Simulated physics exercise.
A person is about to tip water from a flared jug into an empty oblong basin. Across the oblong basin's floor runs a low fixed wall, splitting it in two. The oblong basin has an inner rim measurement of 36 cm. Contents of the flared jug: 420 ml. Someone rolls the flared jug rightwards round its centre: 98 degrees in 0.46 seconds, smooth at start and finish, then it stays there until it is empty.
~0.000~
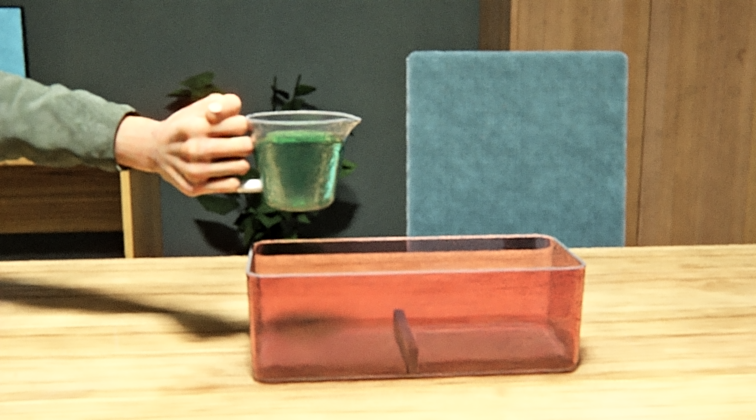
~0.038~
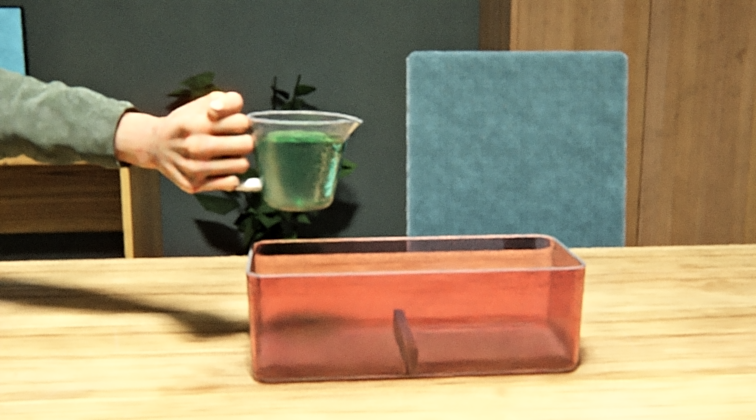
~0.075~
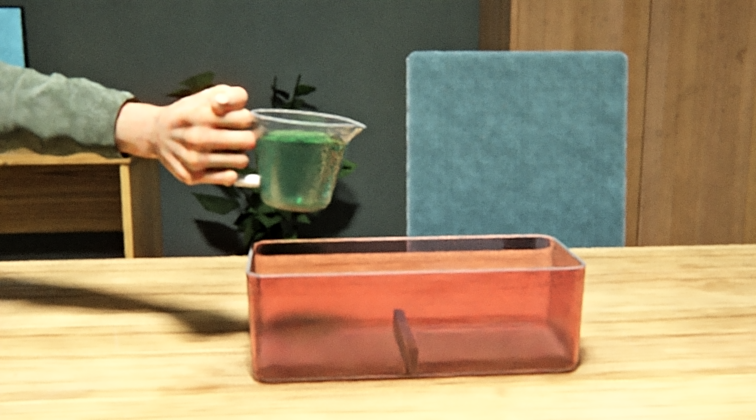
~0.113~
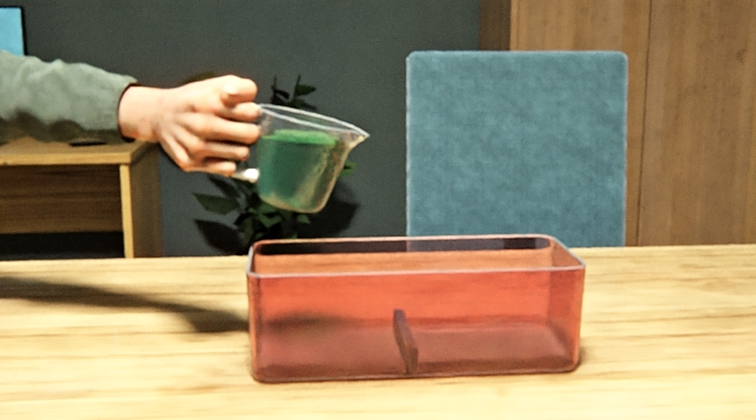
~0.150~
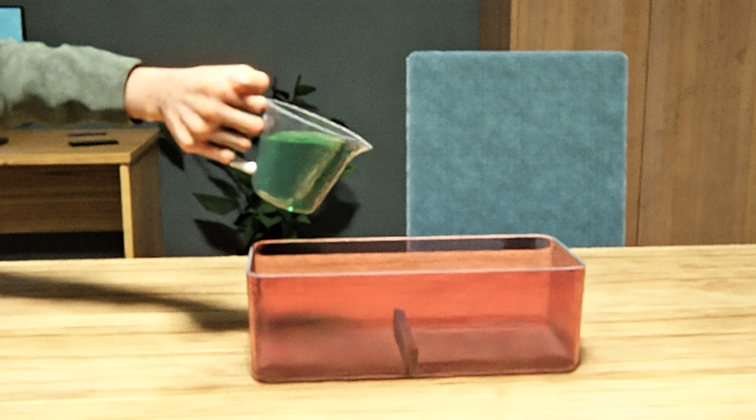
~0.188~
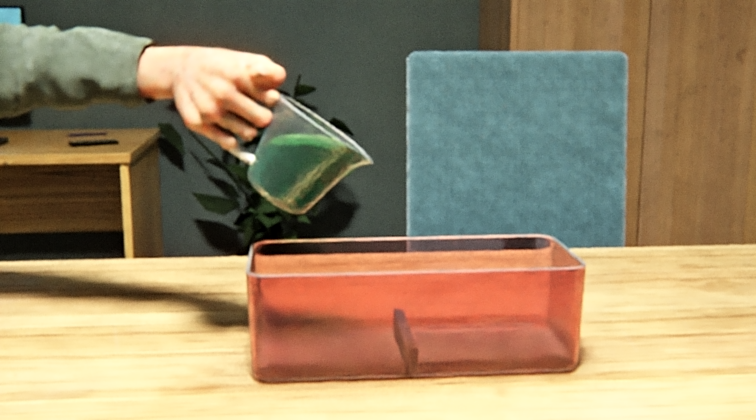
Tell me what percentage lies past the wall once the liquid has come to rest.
Some 42 per cent.
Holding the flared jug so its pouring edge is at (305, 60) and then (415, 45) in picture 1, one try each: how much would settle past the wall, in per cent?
I'd say 10 percent on the first go, 85 percent on the next.
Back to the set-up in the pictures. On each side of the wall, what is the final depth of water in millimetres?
Final reading - left some 10 mm, right some 6 mm.
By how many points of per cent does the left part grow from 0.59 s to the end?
I'd put it at some 8 percent.
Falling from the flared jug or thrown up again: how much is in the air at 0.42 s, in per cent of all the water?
Near 26 per cent at that moment.
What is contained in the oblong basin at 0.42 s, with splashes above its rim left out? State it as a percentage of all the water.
At that time the basin holds about 34 per cent of the liquid.
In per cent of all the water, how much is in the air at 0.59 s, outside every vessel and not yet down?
7 per cent, roughly.
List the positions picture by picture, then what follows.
In the first picture, it leans 0°; its right rim is at (362, 119); the water meets the walls at (253, 136) and (344, 135); the oblong basin's rim runs from (250, 259) to (569, 252); the wall's top is at (405, 329).
In the second picture, it leans 2°; its right rim is at (363, 120); the water meets the walls at (253, 136) and (344, 136).
In the third picture, it leans 6°; its right rim is at (366, 126); the water meets the walls at (256, 134) and (346, 137).
In the fourth picture, it leans 14°; its right rim is at (370, 135); the water meets the walls at (261, 134) and (350, 140).
In the fifth picture, it leans 24°; its right rim is at (373, 147); the water meets the walls at (262, 137) and (357, 144).
In the sixth picture, it leans 35°; its right rim is at (374, 162); the water meets the walls at (262, 143) and (363, 149).
After 0.42 s the tilt is 96° and 39 per cent is still to pour, 17 is left of the wall and 18 right of it.
After 0.59 s the tilt is 98° and 7 per cent is still to pour, 50 is left of the wall and 36 right of it.
After 0.77 s the tilt is 98° and 1 per cent is still to pour, 57 is left of the wall and 41 right of it.
After 0.96 s the tilt is 98° and 0 per cent is still to pour, 58 is left of the wall and 41 right of it.
In the end 57 per cent lies left of the wall, 42 right of it and 1 outside.
